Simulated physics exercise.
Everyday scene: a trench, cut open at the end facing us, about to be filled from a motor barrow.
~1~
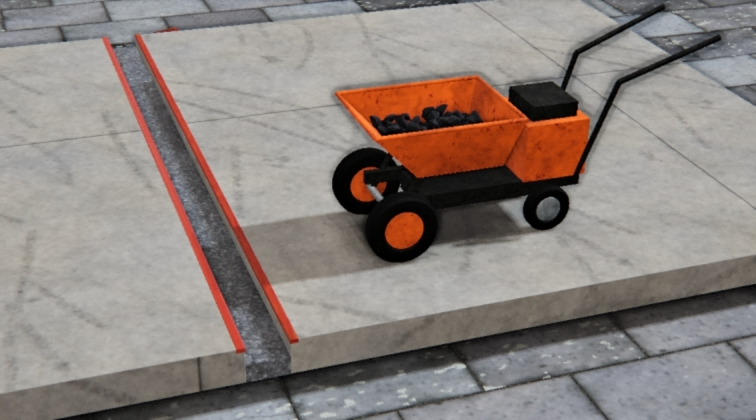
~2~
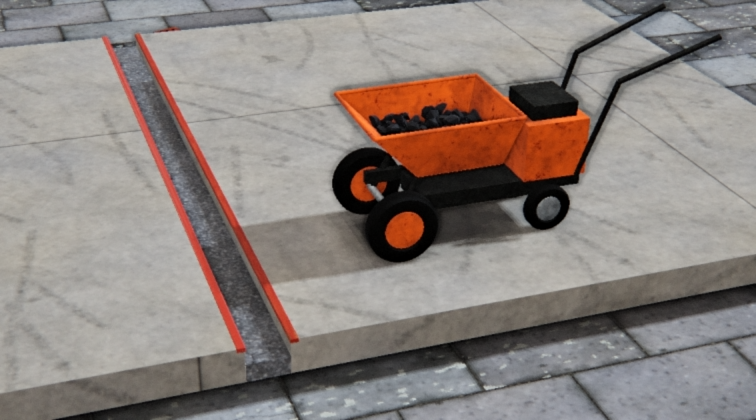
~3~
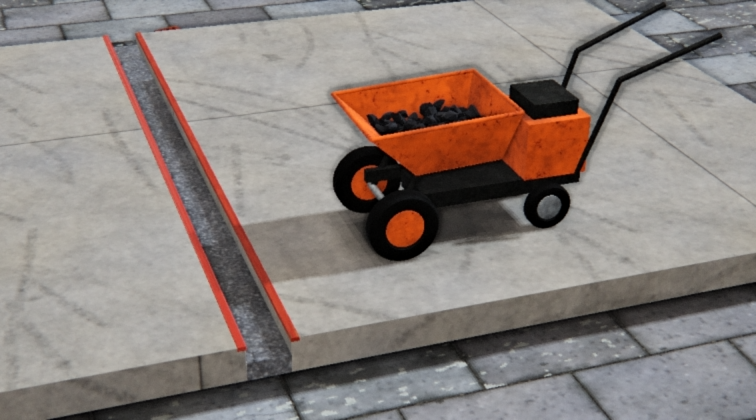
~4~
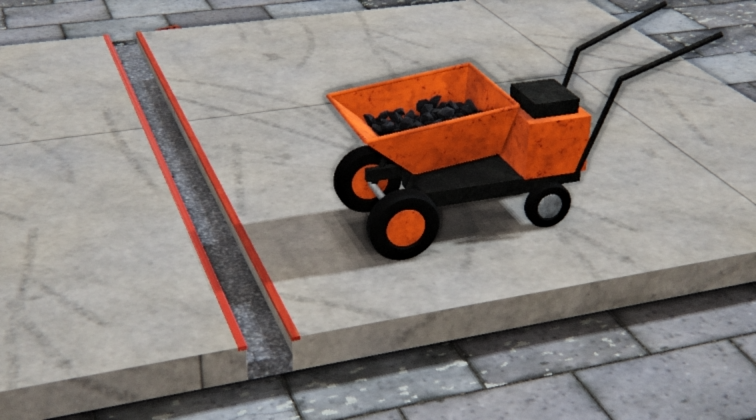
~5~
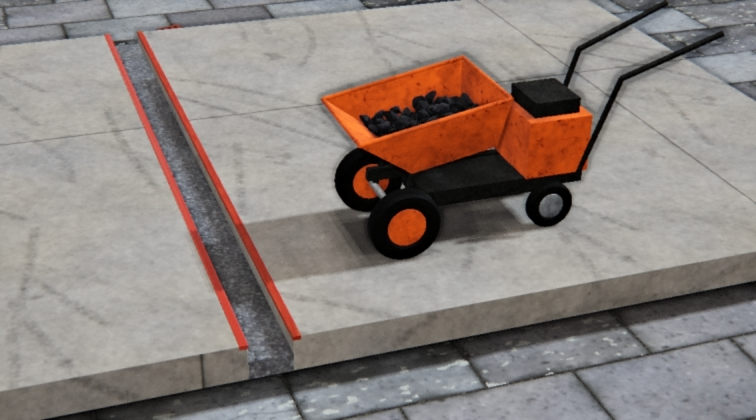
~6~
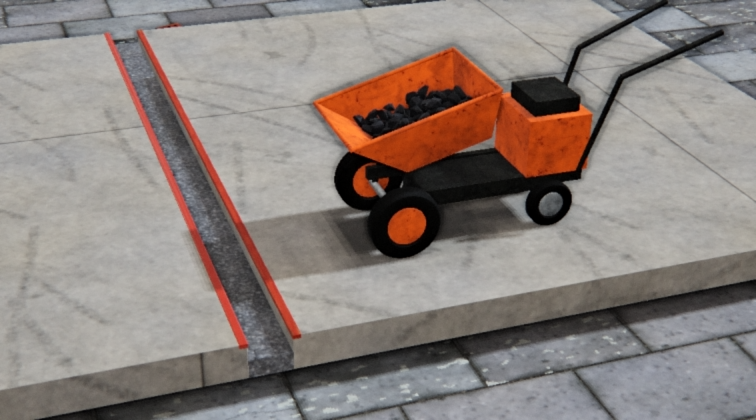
The orange skip of a motor barrow, loaded with black lumps of coal, sat level at first, then tilted gradually forward to the left, while its wheels stayed put beside a narrow, red-edged trench.
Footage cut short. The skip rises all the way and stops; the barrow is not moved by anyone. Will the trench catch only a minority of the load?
No, it gets the larger part.
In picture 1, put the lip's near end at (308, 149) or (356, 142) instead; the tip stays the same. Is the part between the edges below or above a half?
The first place leaves the lesser portion between the edges, the second place the greater portion.
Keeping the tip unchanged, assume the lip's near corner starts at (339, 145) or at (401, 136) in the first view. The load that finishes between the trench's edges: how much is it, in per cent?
60 % and 50 %.
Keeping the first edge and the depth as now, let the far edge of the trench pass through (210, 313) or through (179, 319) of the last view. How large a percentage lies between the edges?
Lab note: Case 1 around 80 %, case 2 80 %.
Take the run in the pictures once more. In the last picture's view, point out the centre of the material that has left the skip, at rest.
At about (236, 254), give or take.
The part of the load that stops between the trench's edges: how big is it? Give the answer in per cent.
It works out to roughly 65 percent of the load.
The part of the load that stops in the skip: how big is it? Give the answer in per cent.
0 %, about.
Shortly afterwards, skip tipped steeply; the whole lot in the skip.
Next, skip tipped steeply; all but a few in the skip; only a few short of the trench; only a few in or heaped over the trench; only a few falling.
Some moments later, skip tipped right over; a little in the skip; near a third short of the trench; near half in or heaped over the trench; a little beyond it.
In the end, skip tipped right over; near a quarter short of the trench; near two thirds in or heaped over the trench; a little beyond it.
